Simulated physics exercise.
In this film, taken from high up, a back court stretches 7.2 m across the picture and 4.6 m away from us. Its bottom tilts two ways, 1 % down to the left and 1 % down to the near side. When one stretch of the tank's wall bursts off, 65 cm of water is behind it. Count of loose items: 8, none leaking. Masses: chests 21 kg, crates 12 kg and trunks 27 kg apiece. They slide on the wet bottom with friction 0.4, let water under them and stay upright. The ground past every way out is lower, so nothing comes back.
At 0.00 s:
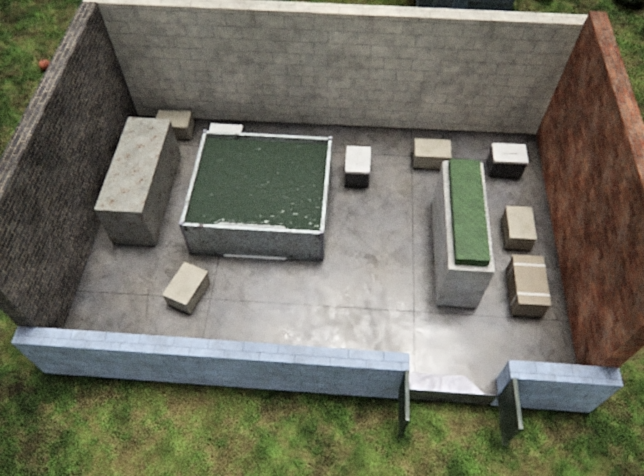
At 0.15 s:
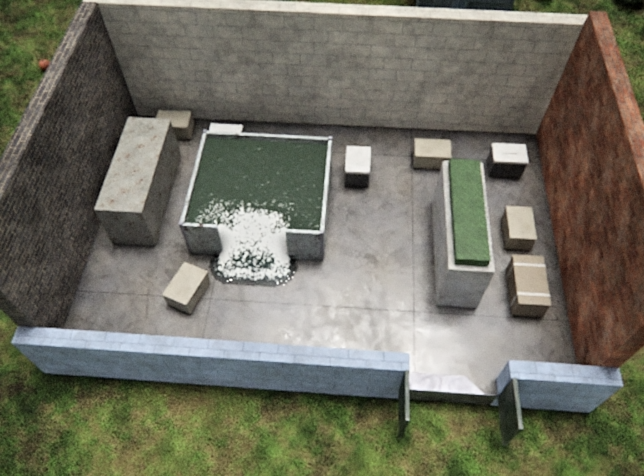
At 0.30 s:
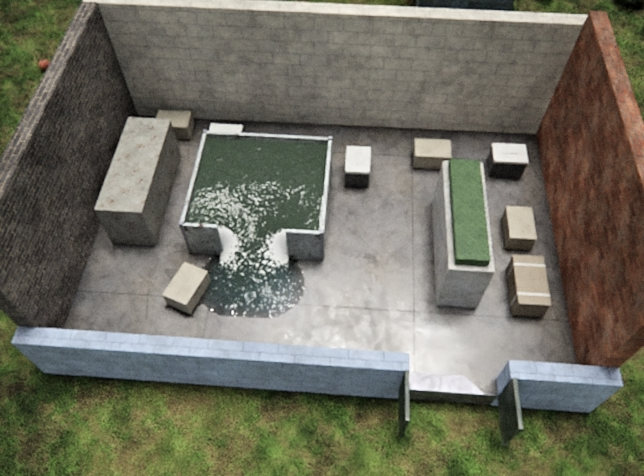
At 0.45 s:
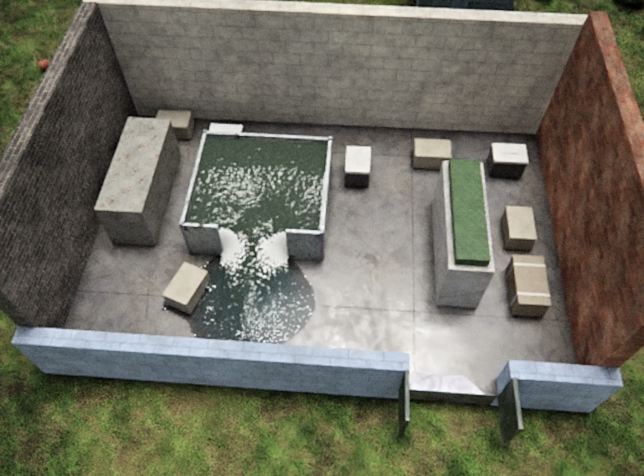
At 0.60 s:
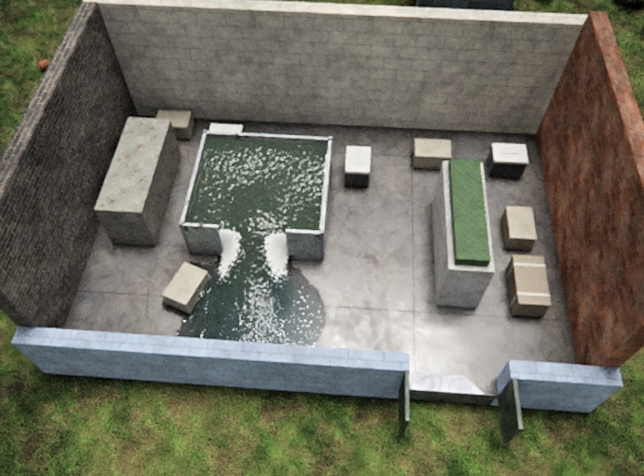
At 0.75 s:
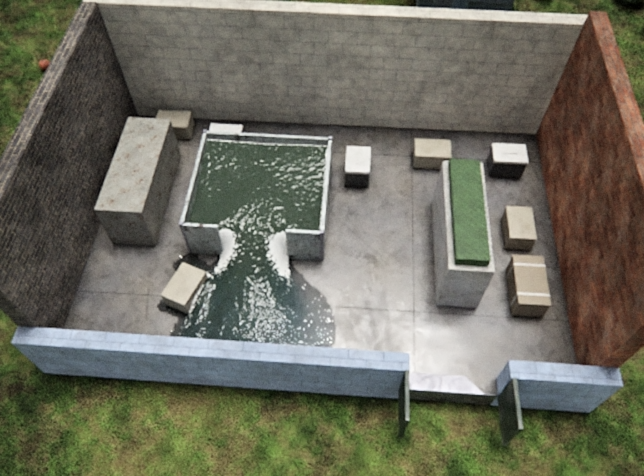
In the video, seen from above, water bursts through the near side of a large tank in a walled yard scattered with boxes, pours onto the grey floor and spreads toward the low pale blue wall, surrounding a nearby box.
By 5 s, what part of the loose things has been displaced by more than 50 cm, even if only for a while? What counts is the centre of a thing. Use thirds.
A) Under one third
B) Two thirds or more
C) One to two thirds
A, under one third.
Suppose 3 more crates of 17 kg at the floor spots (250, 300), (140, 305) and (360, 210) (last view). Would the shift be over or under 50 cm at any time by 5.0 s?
Answers in order are crosses the line, crosses the line and does not cross.
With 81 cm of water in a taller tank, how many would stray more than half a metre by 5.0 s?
Count: 3.
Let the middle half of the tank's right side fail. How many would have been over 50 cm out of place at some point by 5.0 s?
So the tally would be 4.
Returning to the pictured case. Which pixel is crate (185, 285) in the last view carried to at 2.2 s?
Roughly at (122, 268).
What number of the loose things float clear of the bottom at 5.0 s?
The number is 1.
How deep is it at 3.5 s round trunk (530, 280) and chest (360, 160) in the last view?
Close to 6 and 0 centimetres.
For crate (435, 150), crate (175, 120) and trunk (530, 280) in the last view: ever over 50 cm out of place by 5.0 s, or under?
Well, in that order it's not reaching it, not reaching it, topping it.
After 1.1 s 0 of 8 are over 50 cm from their spots; 0 afloat.
After 2.2 s 1 of 8 are over 50 cm from their spots; 0 afloat.
After 3.5 s 1 of 8 are over 50 cm from their spots; 0 afloat.
After 5.0 s 2 of 8 are over 50 cm from their spots, and 2 have been at some point; 1 afloat.
